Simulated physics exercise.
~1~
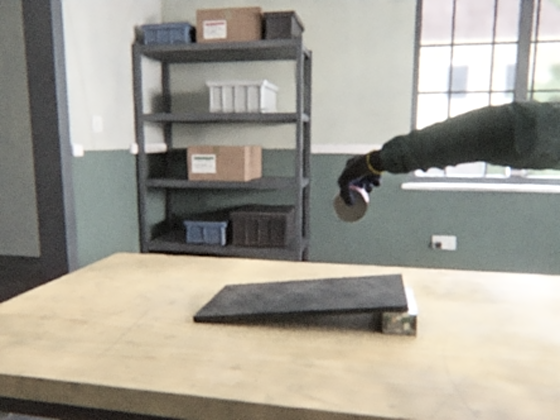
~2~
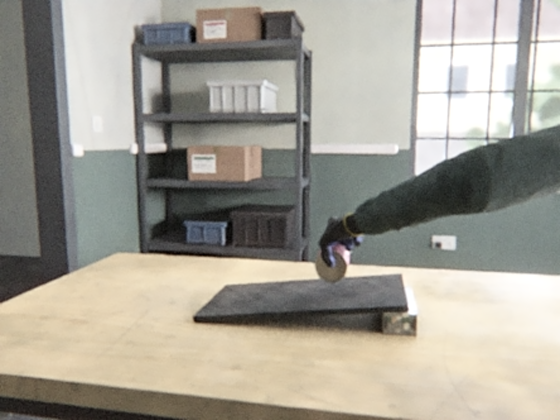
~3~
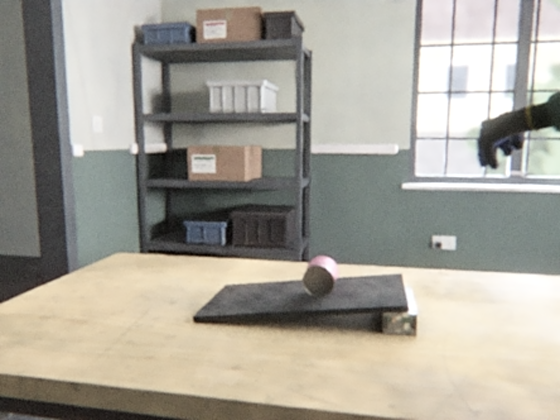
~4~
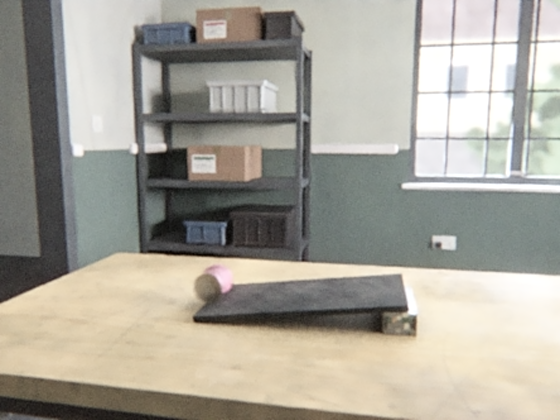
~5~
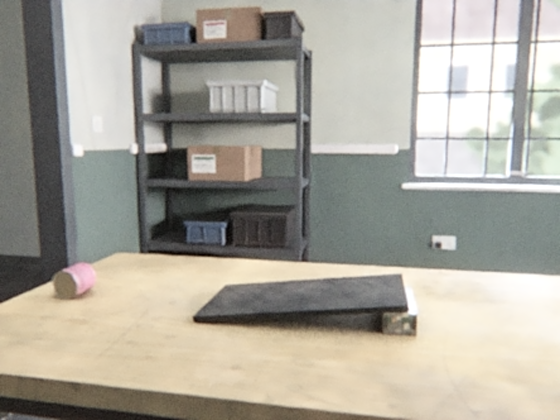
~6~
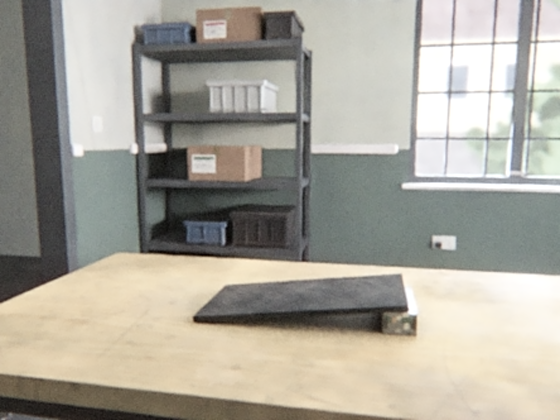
A gloved hand sets a pink tin on a sloping board, and it rolls left out of view.
